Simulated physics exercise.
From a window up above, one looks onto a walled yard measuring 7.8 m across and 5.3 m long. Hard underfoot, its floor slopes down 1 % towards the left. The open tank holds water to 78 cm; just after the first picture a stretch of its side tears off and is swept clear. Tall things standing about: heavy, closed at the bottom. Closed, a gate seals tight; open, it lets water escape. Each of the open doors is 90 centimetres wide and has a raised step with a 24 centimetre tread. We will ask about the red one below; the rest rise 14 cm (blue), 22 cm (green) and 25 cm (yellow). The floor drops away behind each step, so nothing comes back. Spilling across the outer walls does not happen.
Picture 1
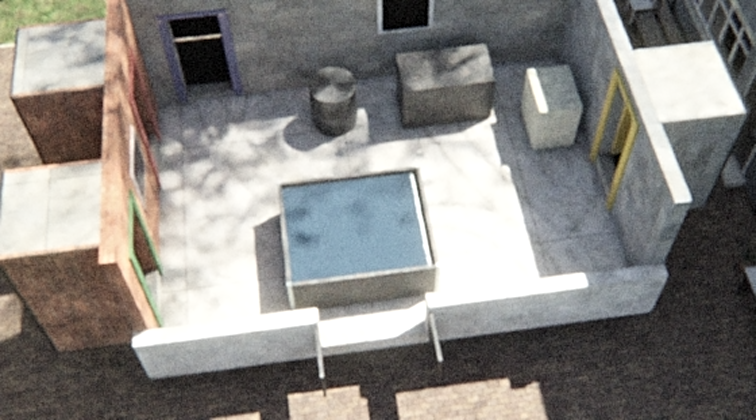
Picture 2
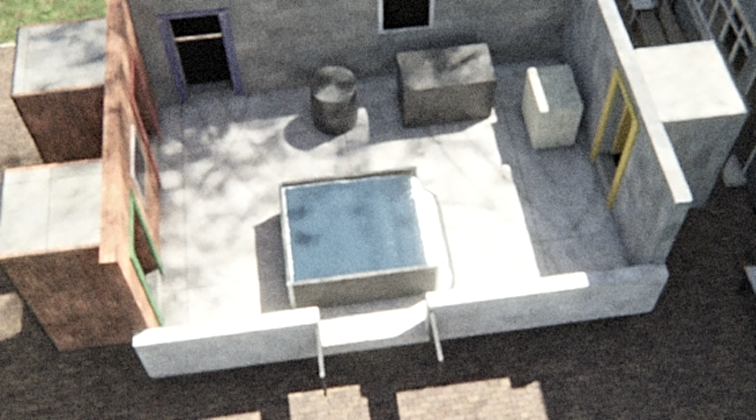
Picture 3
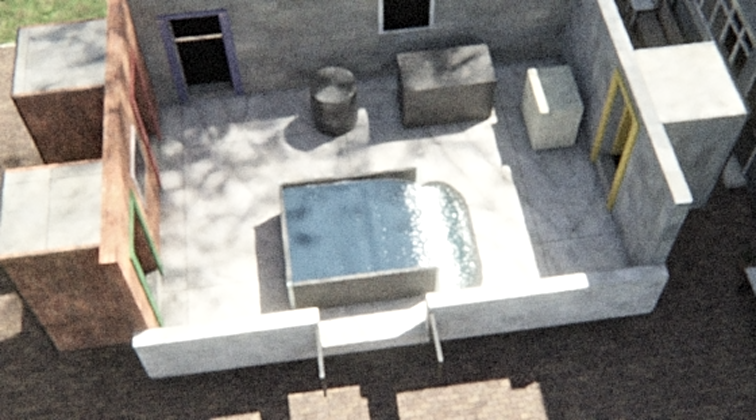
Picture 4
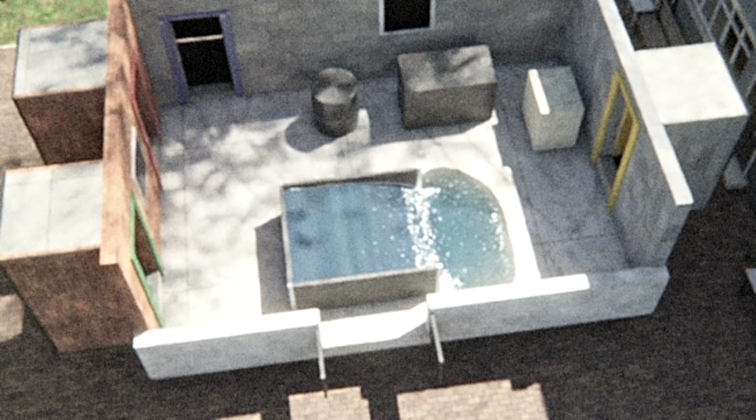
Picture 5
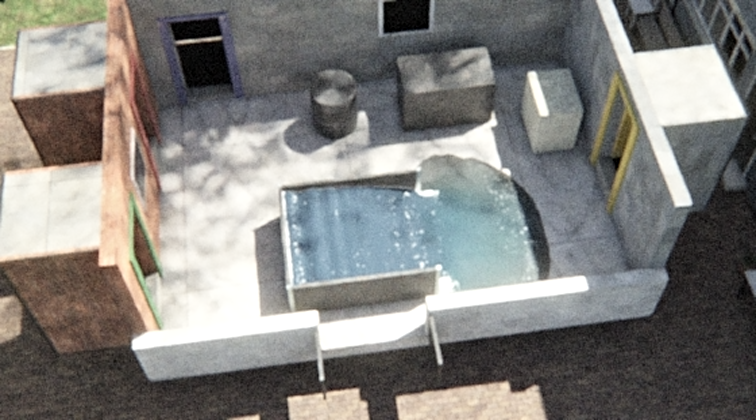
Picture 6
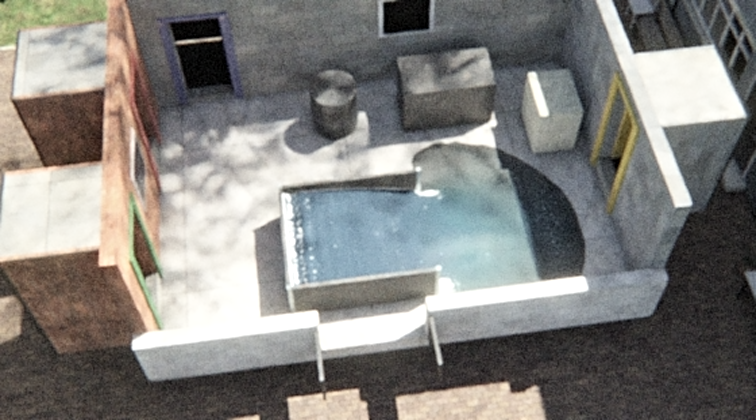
Water pours from the open tank's right side and spreads rightward across the walled yard's floor.
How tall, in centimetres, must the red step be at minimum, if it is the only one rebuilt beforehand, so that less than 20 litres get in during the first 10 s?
It needs to be at least 11 cm tall.
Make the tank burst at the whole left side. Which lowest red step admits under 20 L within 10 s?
At least roughly 14.5 centimetres tall.
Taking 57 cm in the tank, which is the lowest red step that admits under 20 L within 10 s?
Then a height close to 6.5 cm.
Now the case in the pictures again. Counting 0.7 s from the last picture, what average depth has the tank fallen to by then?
Mean depth: Approx. 41 cm.
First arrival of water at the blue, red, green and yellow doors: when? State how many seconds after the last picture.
Blue: 5.0 s; red: 5.5 s; green: 6.0 s; yellow: 0.2 s.
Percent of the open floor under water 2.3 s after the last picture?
Roughly 40 percent.
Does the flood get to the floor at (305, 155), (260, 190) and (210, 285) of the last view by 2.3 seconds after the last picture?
Status: Clear / clear / clear.
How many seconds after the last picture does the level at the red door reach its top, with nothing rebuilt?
At roughly 8.0 s.
Then, 0.7 s after the last picture water covers 35 % of the floor, deepest (48 cm) near (635, 293); it has not reached the red door.
Then, 2.3 s after the last picture water covers 40 % of the floor, deepest (36 cm) near (567, 150); it has not reached the red door.
Then, 9.3 s after the last picture water covers 100 % of the floor, deepest (14 cm) near (162, 347); 13 cm at the red door, 0 litres in over its 23 cm step.
At the red door as built, the water peaked near 16 cm, 7.9 s after the last picture.
With a step of 9.5 cm, 36 litres would have come in within the 10 s; with 12.5 cm, 9 litres. So under 20 litres takes about 11 cm.
